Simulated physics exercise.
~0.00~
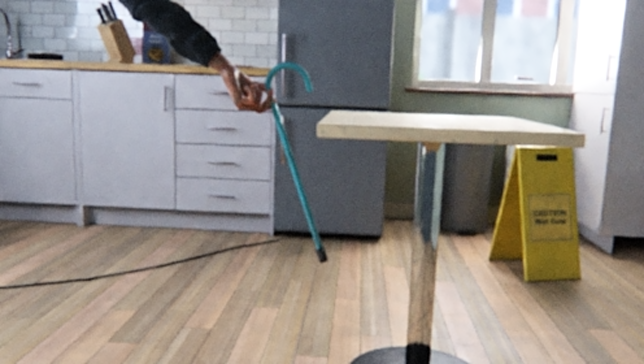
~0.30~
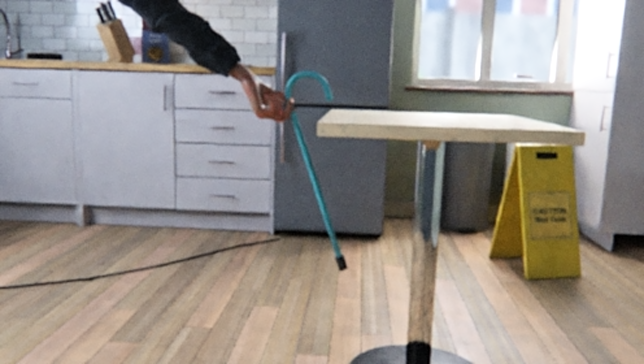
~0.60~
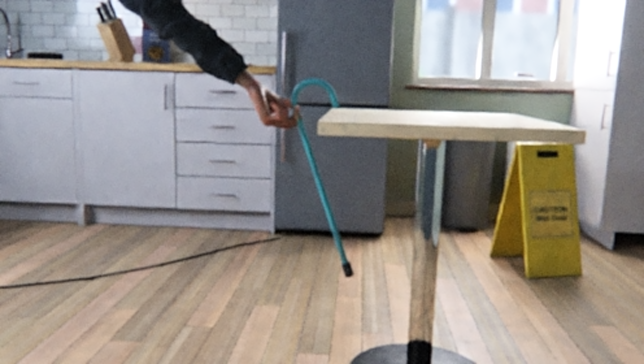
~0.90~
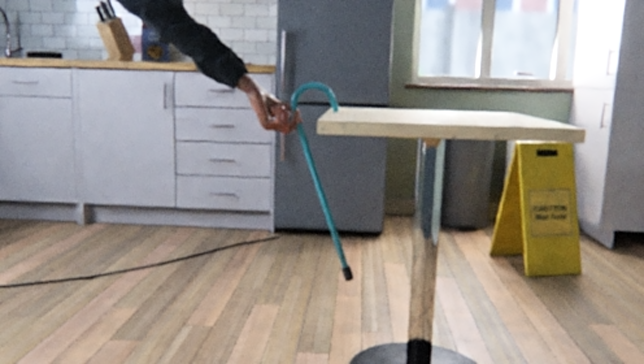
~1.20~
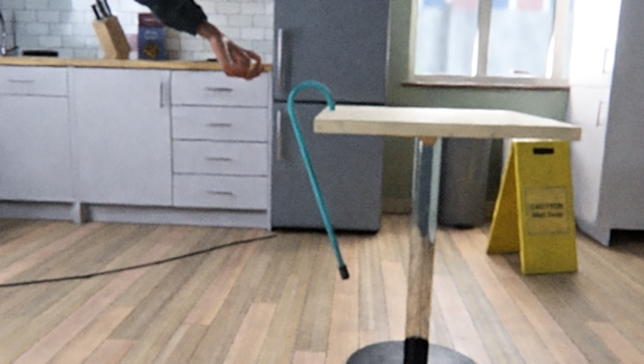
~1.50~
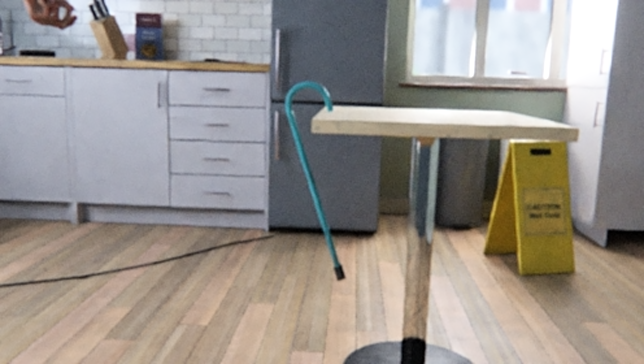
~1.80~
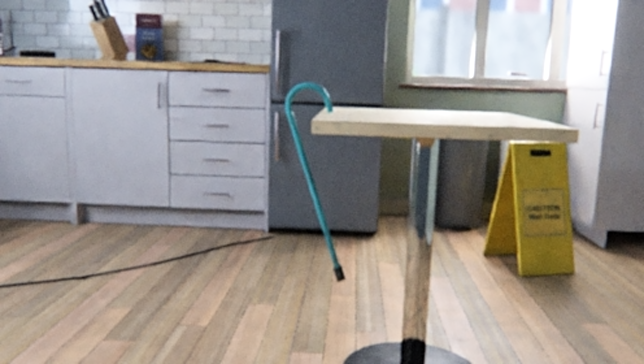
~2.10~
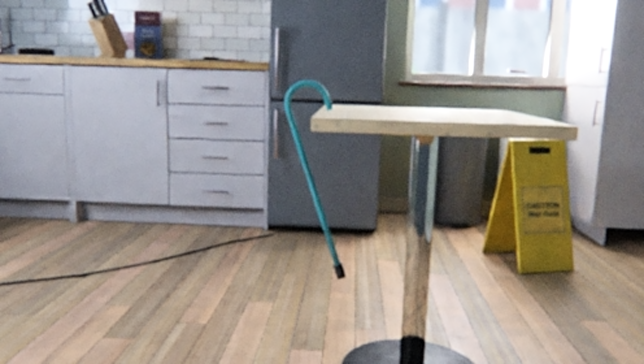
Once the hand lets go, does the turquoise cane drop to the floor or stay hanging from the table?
The turquoise cane stays hanging from the left edge of the table by its curved handle.
